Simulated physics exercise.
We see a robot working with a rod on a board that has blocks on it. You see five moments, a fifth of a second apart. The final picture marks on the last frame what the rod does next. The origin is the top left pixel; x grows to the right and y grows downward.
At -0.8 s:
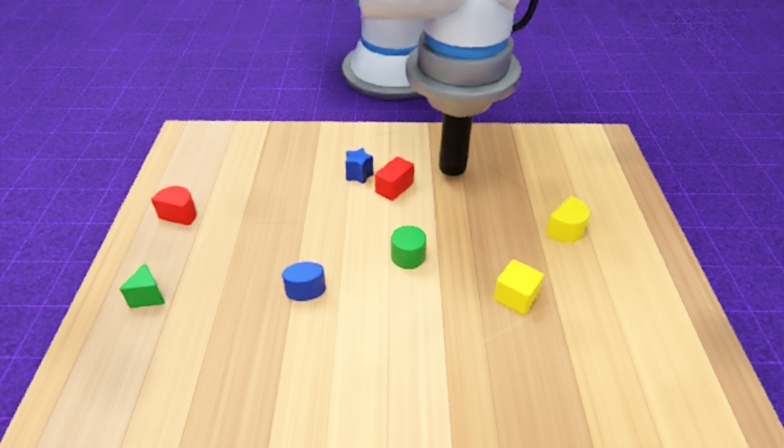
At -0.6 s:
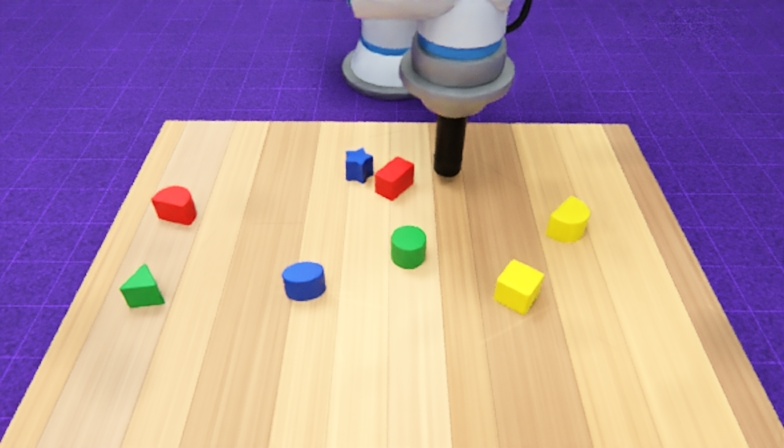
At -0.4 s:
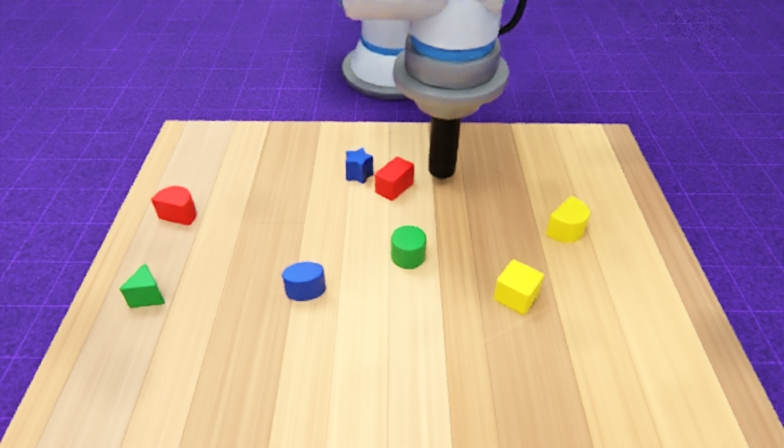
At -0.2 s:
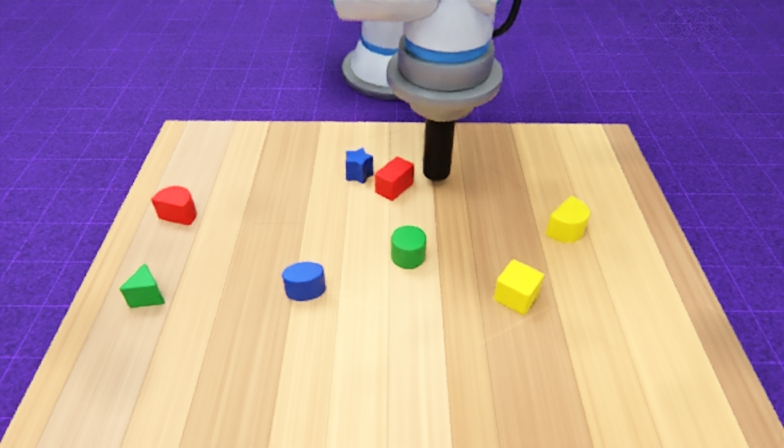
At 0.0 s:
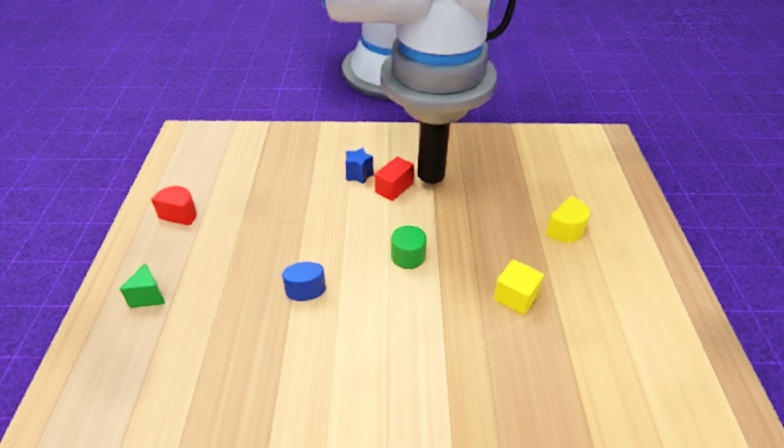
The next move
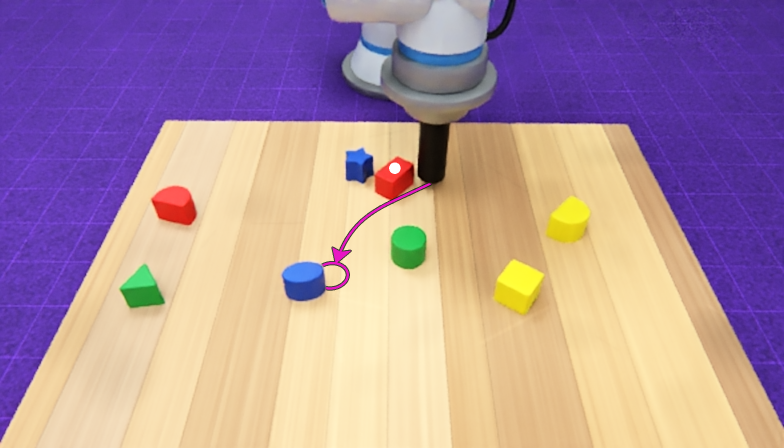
On a wooden board scattered with small red, blue, green and yellow blocks, a robot arm moved its black rod a short way left, nearing the red oblong block, while the blocks stayed still.
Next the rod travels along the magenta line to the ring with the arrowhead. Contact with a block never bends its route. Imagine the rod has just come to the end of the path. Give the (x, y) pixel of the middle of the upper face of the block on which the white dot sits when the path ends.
It comes to (377, 168).
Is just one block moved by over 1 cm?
Yes, that is what happens.
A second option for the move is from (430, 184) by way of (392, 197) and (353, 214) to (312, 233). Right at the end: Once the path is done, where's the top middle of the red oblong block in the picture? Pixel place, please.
At (366, 168).
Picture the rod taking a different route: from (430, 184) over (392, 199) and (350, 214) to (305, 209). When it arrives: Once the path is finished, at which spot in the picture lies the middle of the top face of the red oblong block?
Pixel (371, 167).
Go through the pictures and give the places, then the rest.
In the first picture, rod's lower end (452, 168); blue oval (303, 271); blue star (358, 155); red oblong block (395, 168).
In the second picture, rod (447, 169); blocks still.
In the third picture, rod (442, 171); blocks still.
In the fourth picture, rod (436, 173); blocks still.
In the fifth picture, rod (431, 176); blue oval (303, 271); blue star (358, 155); red oblong block (395, 168).
Drawn move, from (430, 184) by way of (388, 204) and (351, 233) to (331, 276); the dot is on the red oblong block.
What follows on the original path. One third of the way, rod (387, 196); red oblong block (377, 168), turned 10° clockwise.
Two thirds of the way, rod (350, 226); red oblong block (377, 168), turned 15° clockwise.
At the end, rod (330, 267); blue oval (300, 273); blue star still; red oblong block (377, 168), turned 15° clockwise.
